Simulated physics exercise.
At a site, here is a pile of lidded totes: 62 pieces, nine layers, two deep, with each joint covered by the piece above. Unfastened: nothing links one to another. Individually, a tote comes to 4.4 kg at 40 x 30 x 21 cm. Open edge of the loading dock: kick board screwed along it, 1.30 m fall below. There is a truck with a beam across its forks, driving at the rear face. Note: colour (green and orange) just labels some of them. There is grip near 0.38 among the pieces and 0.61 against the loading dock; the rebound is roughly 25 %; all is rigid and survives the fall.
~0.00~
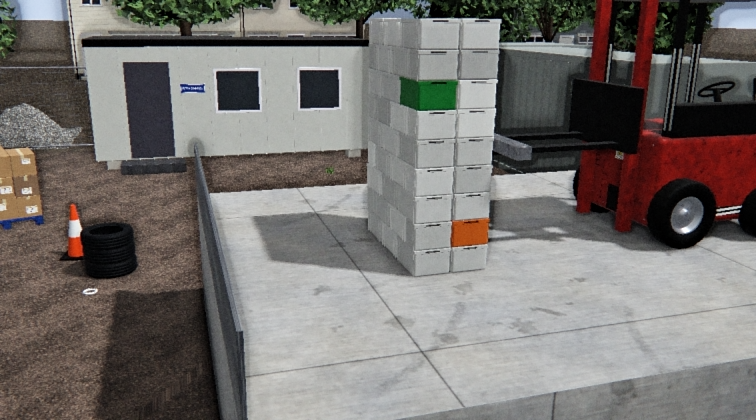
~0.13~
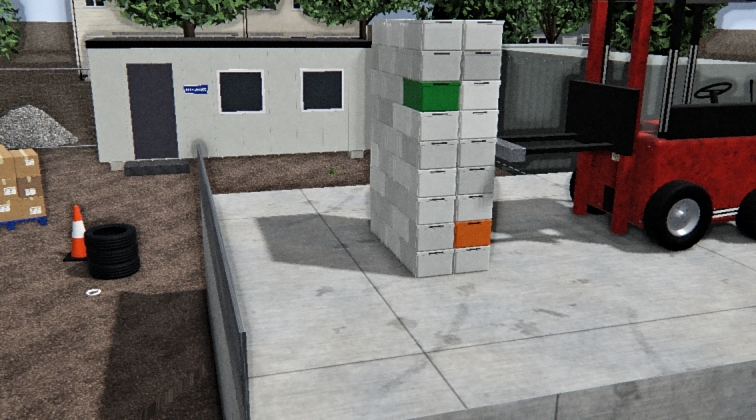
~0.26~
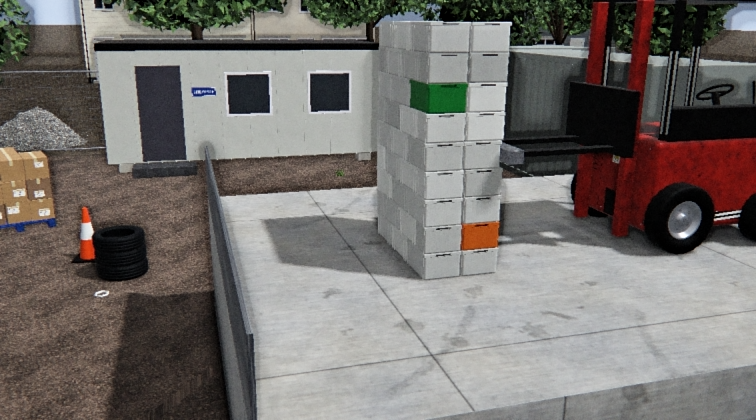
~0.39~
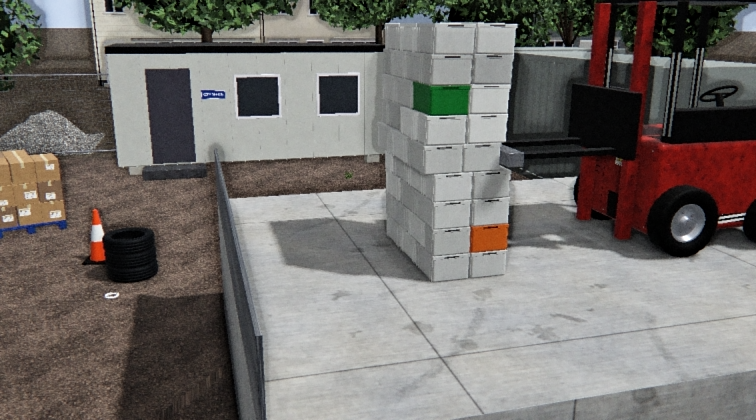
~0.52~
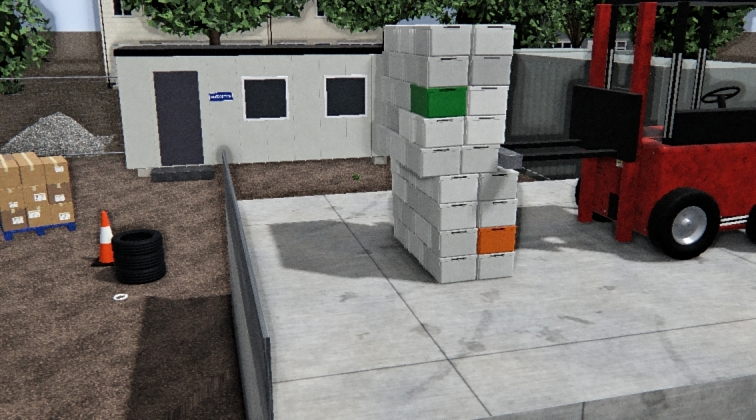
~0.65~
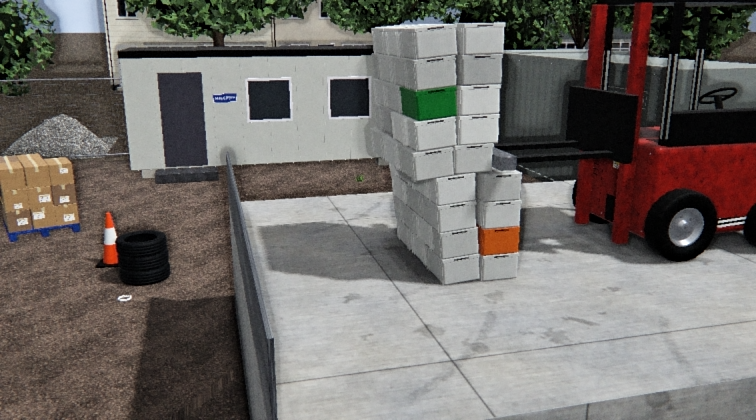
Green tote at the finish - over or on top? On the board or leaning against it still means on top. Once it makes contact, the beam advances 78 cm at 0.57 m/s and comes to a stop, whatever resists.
On top.
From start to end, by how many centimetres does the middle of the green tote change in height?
Height change: About 120 cm lower.
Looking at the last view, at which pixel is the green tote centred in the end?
You'll find it around (296, 272) in the final frame.
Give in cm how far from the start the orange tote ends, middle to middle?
Orange - moved 0 cm.
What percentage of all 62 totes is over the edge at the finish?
I'd put it at roughly 20 per cent of them.
By 1.12 s, none of the 62 totes over the edge, 47 disturbed; green tote tilted 48°, 19 cm lower.
By 1.80 s, 3 of the 62 totes over the edge; green tote tilted 55°, 1.17 m lower.
When it is over (3.0 s), 11 of the 62 totes over the edge; green tote on its side; orange tote unmoved. In pixels of the last frame, middles, green tote near (296, 272), orange tote near (496, 238).
